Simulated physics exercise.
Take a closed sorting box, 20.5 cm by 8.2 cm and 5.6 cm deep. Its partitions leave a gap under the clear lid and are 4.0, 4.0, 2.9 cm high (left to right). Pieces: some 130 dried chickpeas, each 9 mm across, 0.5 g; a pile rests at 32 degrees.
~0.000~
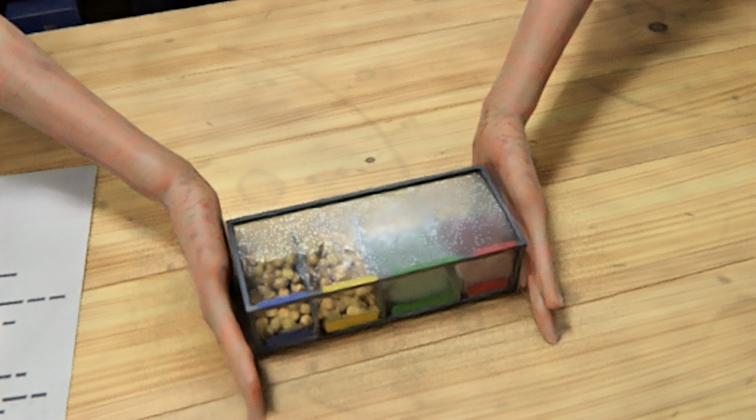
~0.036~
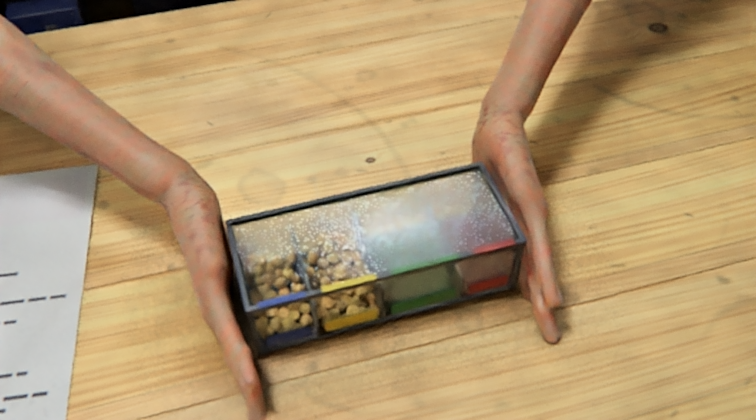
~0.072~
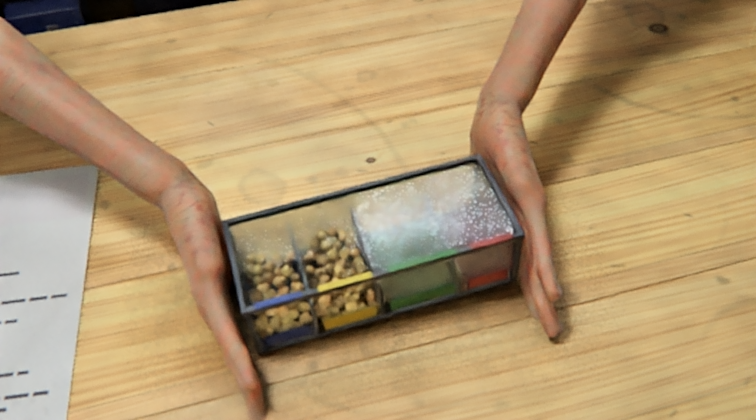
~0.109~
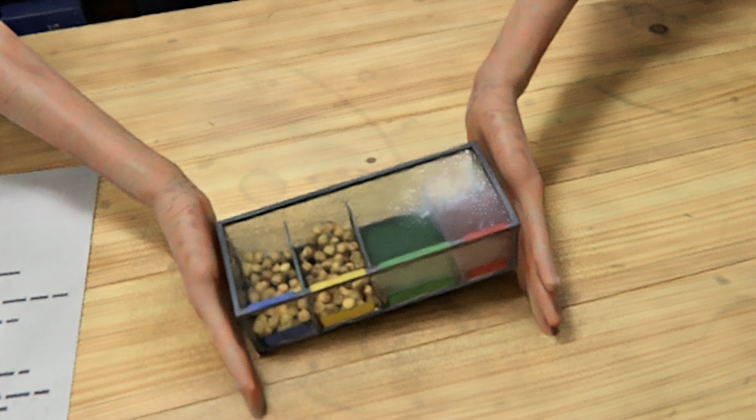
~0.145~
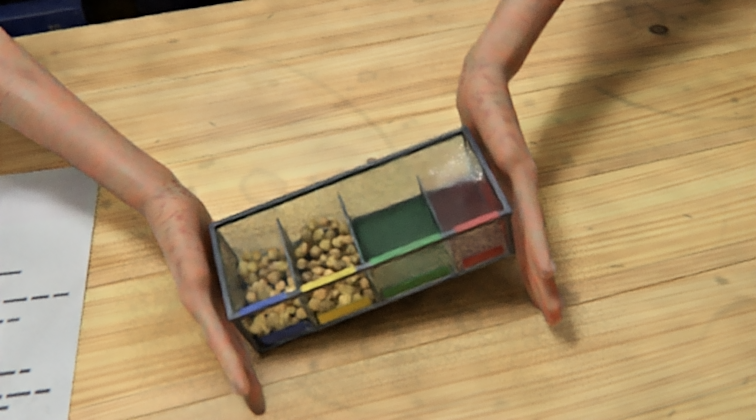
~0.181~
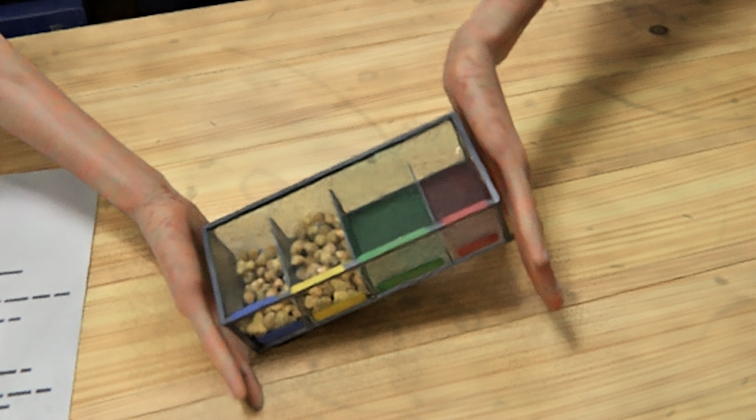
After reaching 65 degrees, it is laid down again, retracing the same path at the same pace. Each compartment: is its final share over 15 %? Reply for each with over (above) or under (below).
Red - under, blue - over, green - under, yellow - over.
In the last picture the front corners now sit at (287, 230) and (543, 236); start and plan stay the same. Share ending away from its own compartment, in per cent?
Near 5 %.
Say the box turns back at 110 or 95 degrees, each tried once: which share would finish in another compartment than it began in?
Close to 25 in a hundred first, and 25 in a hundred second.
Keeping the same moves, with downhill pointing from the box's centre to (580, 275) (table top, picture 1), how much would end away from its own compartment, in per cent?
About 5 per cent.
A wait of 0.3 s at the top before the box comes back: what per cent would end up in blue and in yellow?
Result - blue: 45 %; yellow: 55 %.
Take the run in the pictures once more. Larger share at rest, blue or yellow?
The yellow compartment ends up with more.
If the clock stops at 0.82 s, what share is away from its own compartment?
Roughly 0 %.
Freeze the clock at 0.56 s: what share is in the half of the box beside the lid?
0 %.
After 0.56 s, tilt 64 degrees; blue 45 %, yellow 55 %.
After 0.82 s, tilt 25 degrees; blue 45 %, yellow 55 %.
After 1.18 s, tilt 0 degrees; blue 45 %, yellow 55 %.
In the end, at 1.5 s, red 0 %, blue 45 %, green 0 %, yellow 55 %.
